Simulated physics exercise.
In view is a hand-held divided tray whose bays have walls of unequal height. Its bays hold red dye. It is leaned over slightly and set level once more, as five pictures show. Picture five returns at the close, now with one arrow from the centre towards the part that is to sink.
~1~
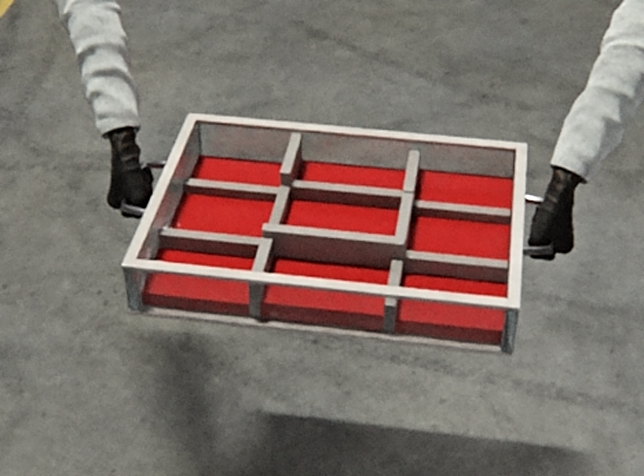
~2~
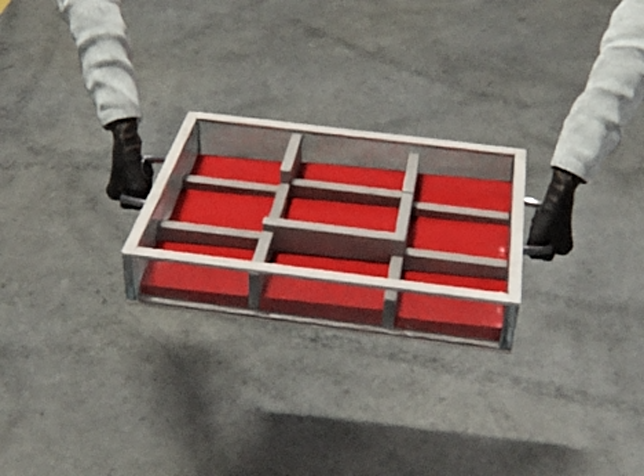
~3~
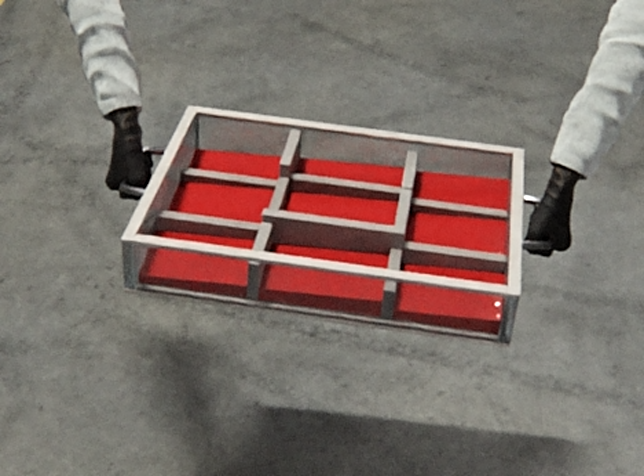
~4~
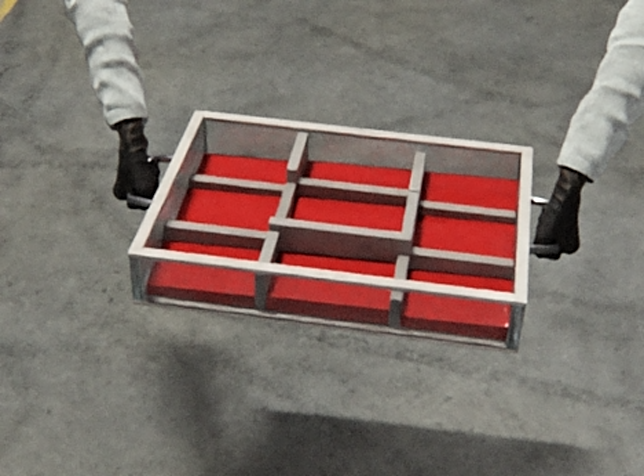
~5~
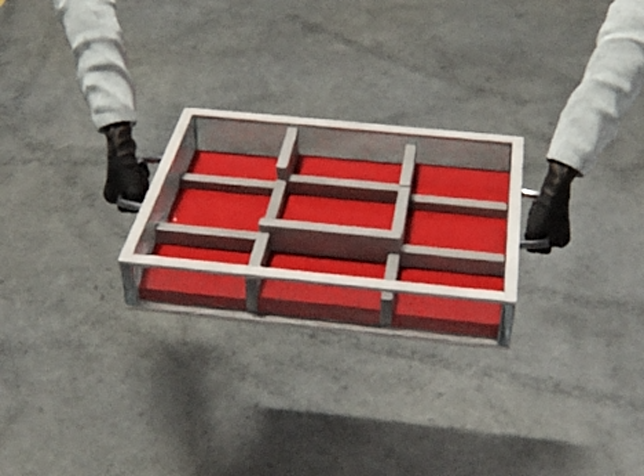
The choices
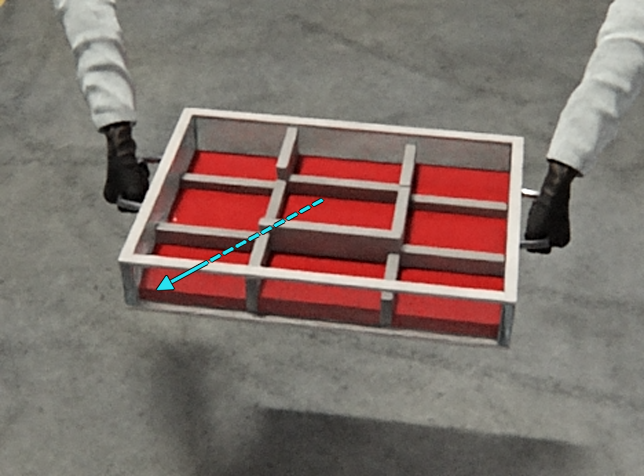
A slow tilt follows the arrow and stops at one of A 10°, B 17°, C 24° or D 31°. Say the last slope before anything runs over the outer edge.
B.
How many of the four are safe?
Two.
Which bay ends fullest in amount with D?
It is the front left one.
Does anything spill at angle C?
Yes, it does.
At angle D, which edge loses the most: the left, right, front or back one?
Over the front one.
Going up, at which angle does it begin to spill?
C it is.
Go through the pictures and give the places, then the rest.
In the first frame, the tray is level; deepest in the front middle bay, at (327, 283), shallowest in the back left.
The second frame shows tipped about 3° down to the back right; no wall is crossed.
The third frame shows tipped about 6° down to the back right; no wall is crossed.
The fourth frame shows tipped about 3° down to the back right; no wall is crossed.
In the fifth frame, the tray is level; deepest in the front middle bay, at (324, 277), shallowest in the back left.
The arrow ends at (161, 286).
For angle A, nothing spills; the central bay holds the most.
For angle B, nothing spills; the central bay holds the most.
For angle C, about 10 % goes over the rim.
For angle D, about 43 % goes over the rim.
